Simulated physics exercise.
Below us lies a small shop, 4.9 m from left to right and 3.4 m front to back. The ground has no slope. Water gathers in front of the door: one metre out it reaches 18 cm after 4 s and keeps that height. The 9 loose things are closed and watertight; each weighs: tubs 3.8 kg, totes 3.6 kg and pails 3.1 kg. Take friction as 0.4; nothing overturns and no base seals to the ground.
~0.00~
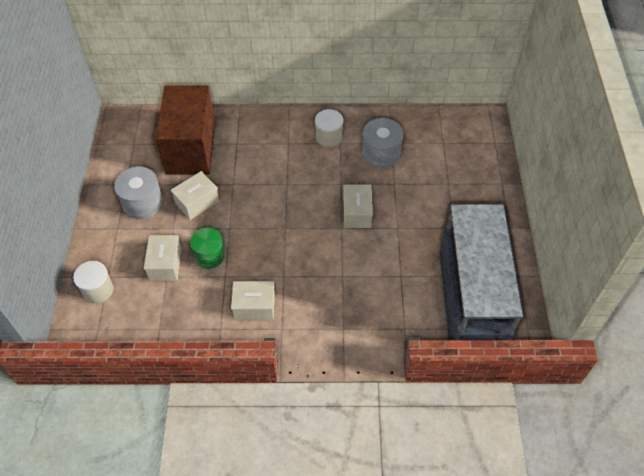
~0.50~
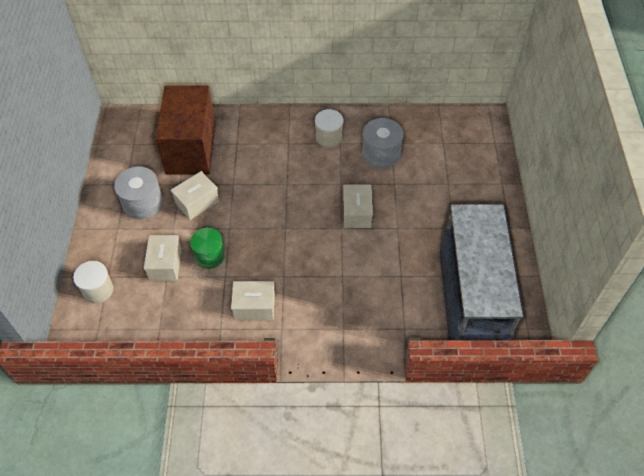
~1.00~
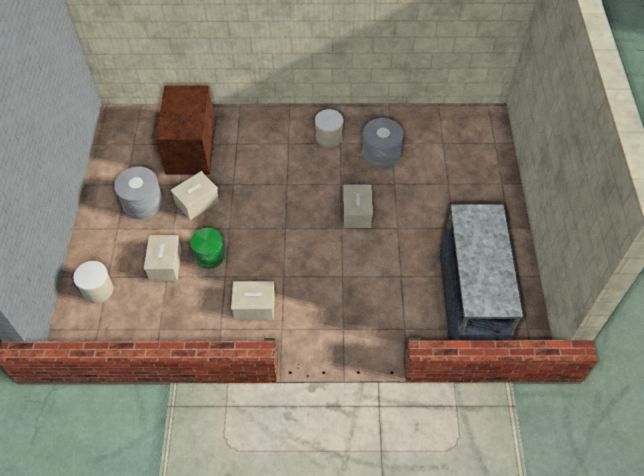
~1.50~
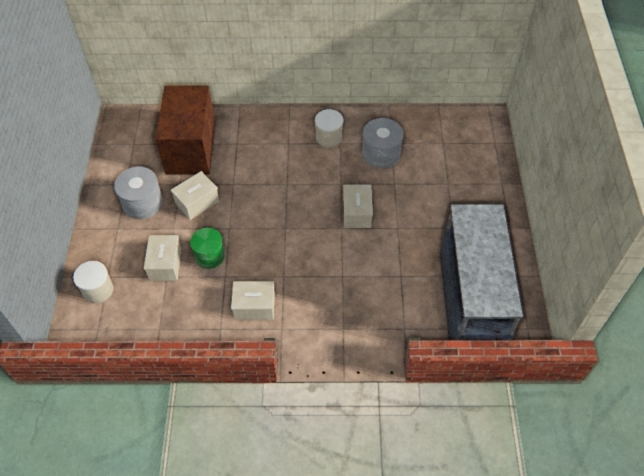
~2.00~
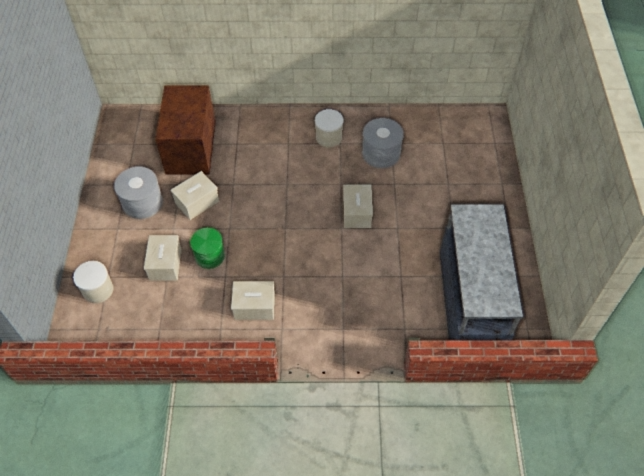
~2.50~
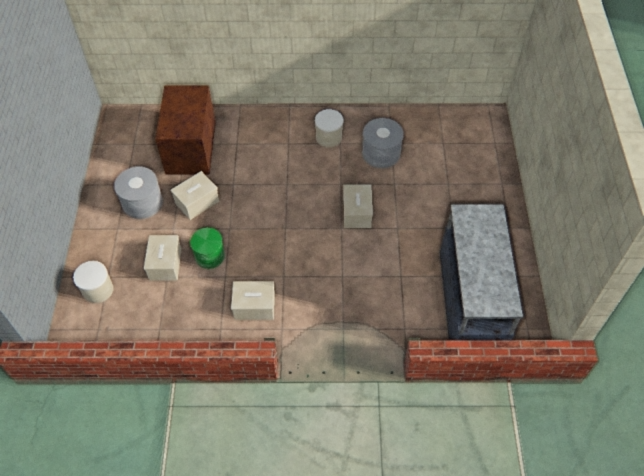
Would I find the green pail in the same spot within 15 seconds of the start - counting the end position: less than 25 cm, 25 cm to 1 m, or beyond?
Green pail moves a short way.
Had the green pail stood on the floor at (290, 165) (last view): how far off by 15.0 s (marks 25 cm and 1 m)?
It ends far away.
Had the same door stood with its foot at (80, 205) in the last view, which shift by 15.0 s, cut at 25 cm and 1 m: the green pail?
In that case the green pail ends far away.
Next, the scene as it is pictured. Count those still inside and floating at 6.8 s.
I count 3.
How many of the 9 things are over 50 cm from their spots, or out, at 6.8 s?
2 of them.
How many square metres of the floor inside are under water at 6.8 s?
Some 11.5 m2.
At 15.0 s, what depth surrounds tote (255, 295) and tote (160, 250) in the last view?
Roughly 5 and 5 cm.
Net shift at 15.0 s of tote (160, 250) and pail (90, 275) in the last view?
In that order: 60 cm, 150 cm.
After 3.5 s the green pail is near (206, 241), 0.0 m from its start, aground; 0 afloat.
After 6.8 s the green pail is near (206, 241), 0.0 m from its start, aground; 3 afloat.
After 11.0 s the green pail is near (193, 235), 0.2 m from its start, aground; 5 afloat.
After 15.0 s the green pail is near (157, 242), 0.5 m from its start, afloat; 9 afloat.
